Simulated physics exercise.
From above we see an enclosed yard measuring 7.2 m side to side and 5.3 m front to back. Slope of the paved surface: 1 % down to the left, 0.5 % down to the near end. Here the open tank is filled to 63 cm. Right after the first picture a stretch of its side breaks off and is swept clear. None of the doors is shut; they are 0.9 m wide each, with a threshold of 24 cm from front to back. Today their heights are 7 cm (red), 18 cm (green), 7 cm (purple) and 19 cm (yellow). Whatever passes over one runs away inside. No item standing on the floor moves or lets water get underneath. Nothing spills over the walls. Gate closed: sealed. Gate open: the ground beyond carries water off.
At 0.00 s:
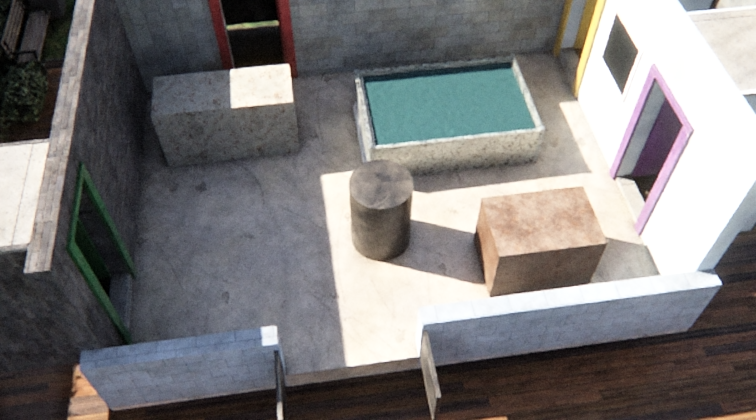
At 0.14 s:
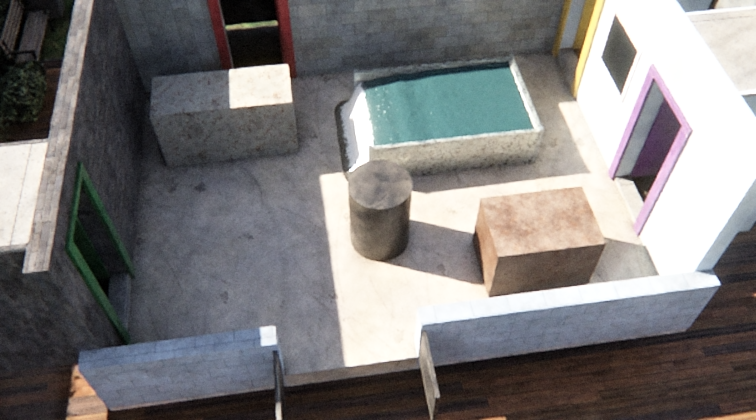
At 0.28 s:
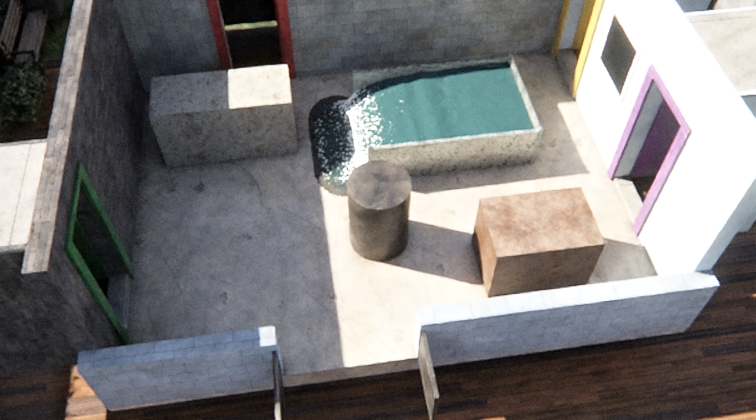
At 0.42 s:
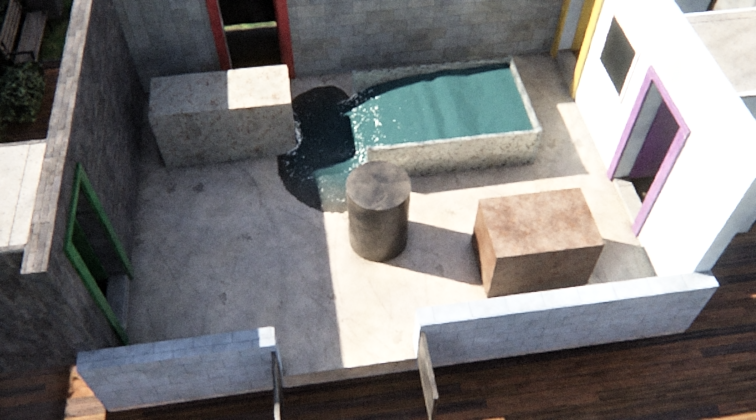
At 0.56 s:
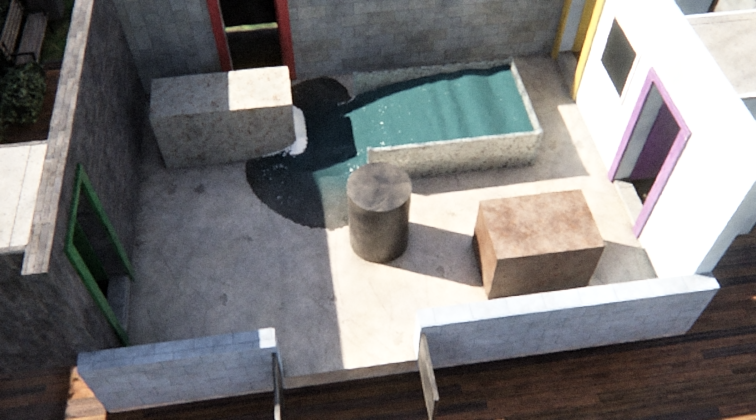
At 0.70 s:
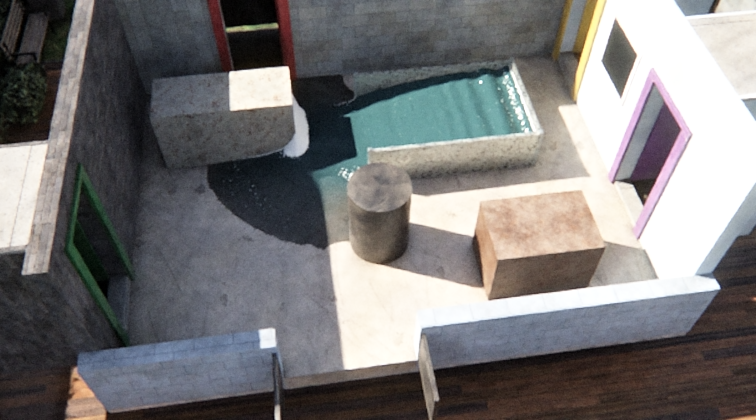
A walled concrete yard, partly in sunlight, is seen from above by a camera that stays still. A tank of teal water stands at the back, with a grey block to its left, a dark cylinder and a brown box in front, and green, red, yellow and purple doorways around. The tank's left side opens and water pours out, foaming, then spreads leftward and forward across the floor in a dark sheet, reaching the grey block and the cylinder.
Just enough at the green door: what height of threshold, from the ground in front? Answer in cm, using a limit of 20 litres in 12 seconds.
Some 19 cm.
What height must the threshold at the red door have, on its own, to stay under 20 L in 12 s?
Roughly 23 cm at the red door.
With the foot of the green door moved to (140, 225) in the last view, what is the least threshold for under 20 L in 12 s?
Roughly 19 cm, give or take.
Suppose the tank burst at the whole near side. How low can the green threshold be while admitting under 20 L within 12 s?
The answer is some 9.0 cm.
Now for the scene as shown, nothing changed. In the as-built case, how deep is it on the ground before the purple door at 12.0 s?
5.0 cm.
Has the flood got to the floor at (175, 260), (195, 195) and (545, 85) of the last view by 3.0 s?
Listed order - soaked through, soaked through, unwetted.
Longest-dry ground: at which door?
I'd say the purple one.
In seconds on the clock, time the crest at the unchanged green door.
Crest at t of about 3.6 s.
After 1.4 s water covers 30 % of the floor, deepest (46 cm) near (301, 142); it has not reached the green door.
After 3.0 s water covers 55 % of the floor, deepest (38 cm) near (125, 369); 20 cm at the green door, 4 litres in over its 18 cm threshold.
After 12.0 s water covers 95 % of the floor, deepest (10 cm) near (132, 285); 10 cm at the green door, 23 litres in over its 18 cm threshold.
At the green door as built, the water arrived by 1.8 s and peaked near 24 cm at 3.6 s.
With a threshold of 16 cm, 40 litres would have come in within the 12 s; with 22 cm, 6 litres. So under 20 litres takes about 19 cm.
